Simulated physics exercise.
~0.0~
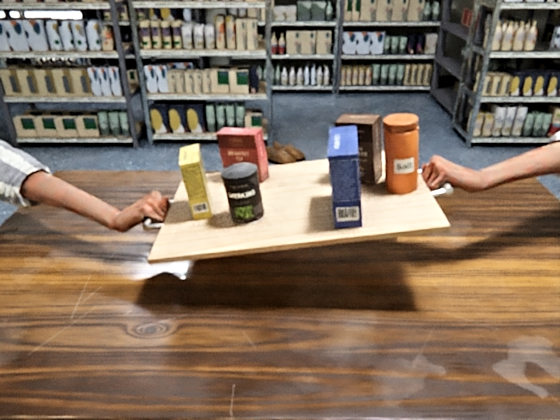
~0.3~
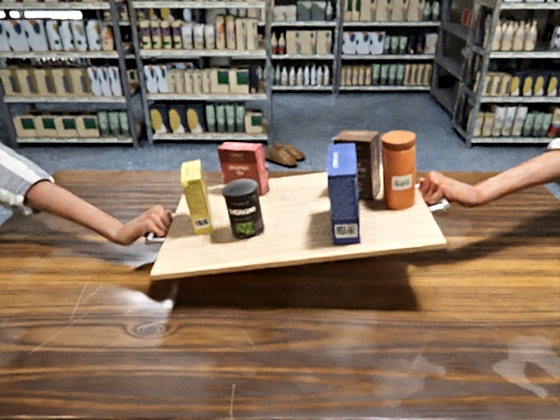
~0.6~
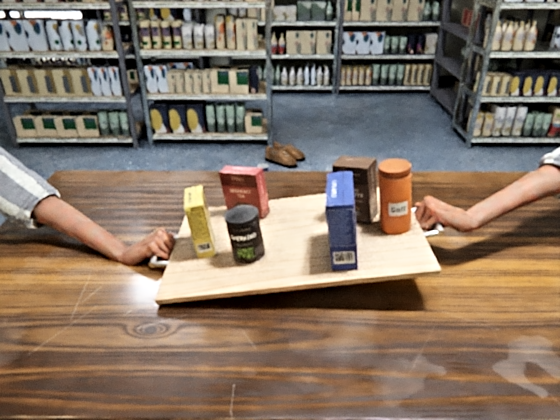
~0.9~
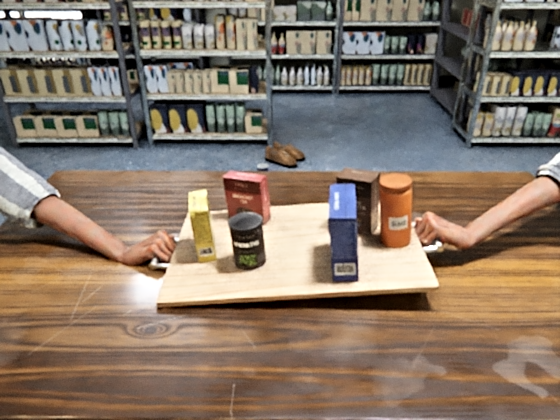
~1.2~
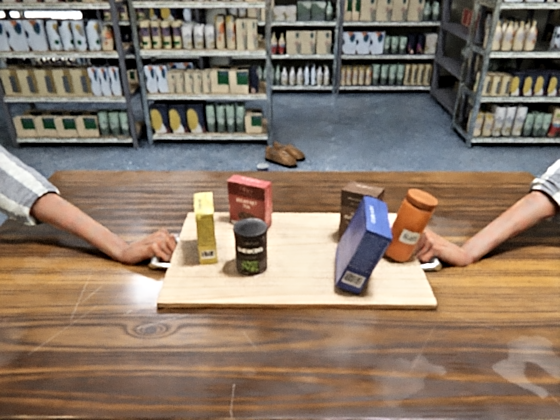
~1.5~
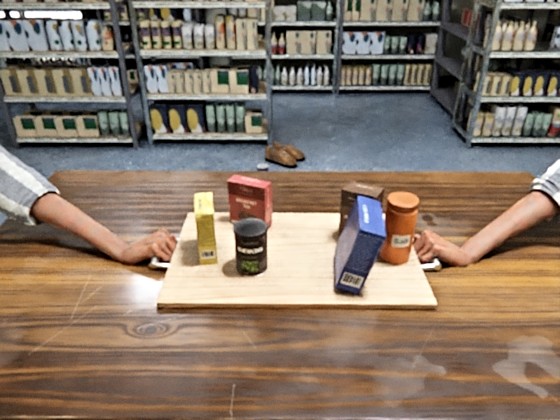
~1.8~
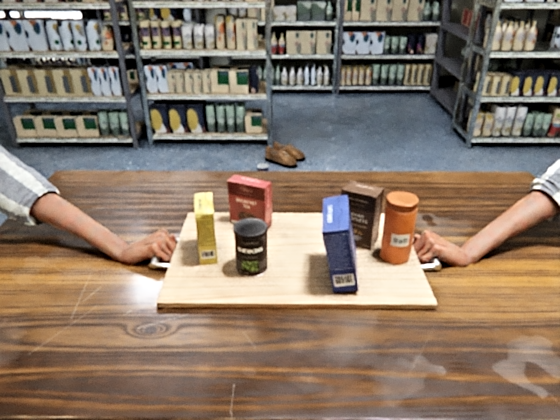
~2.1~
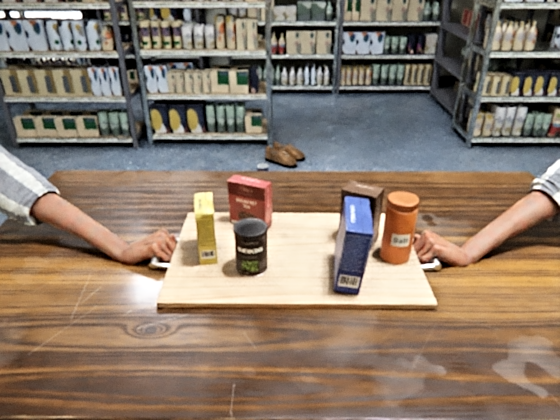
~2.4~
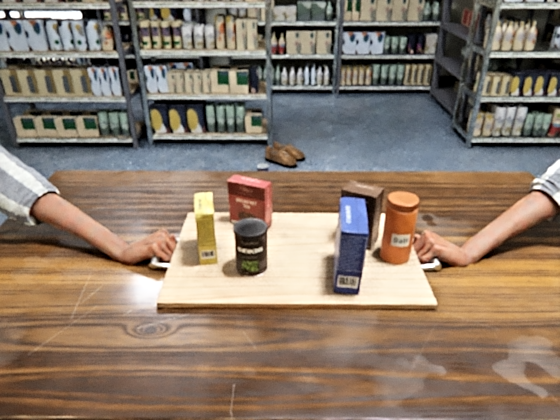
Tilted tray carrying six containers being lowered by two hands onto a wooden table, blue packet and orange jar rocking before settling upright.
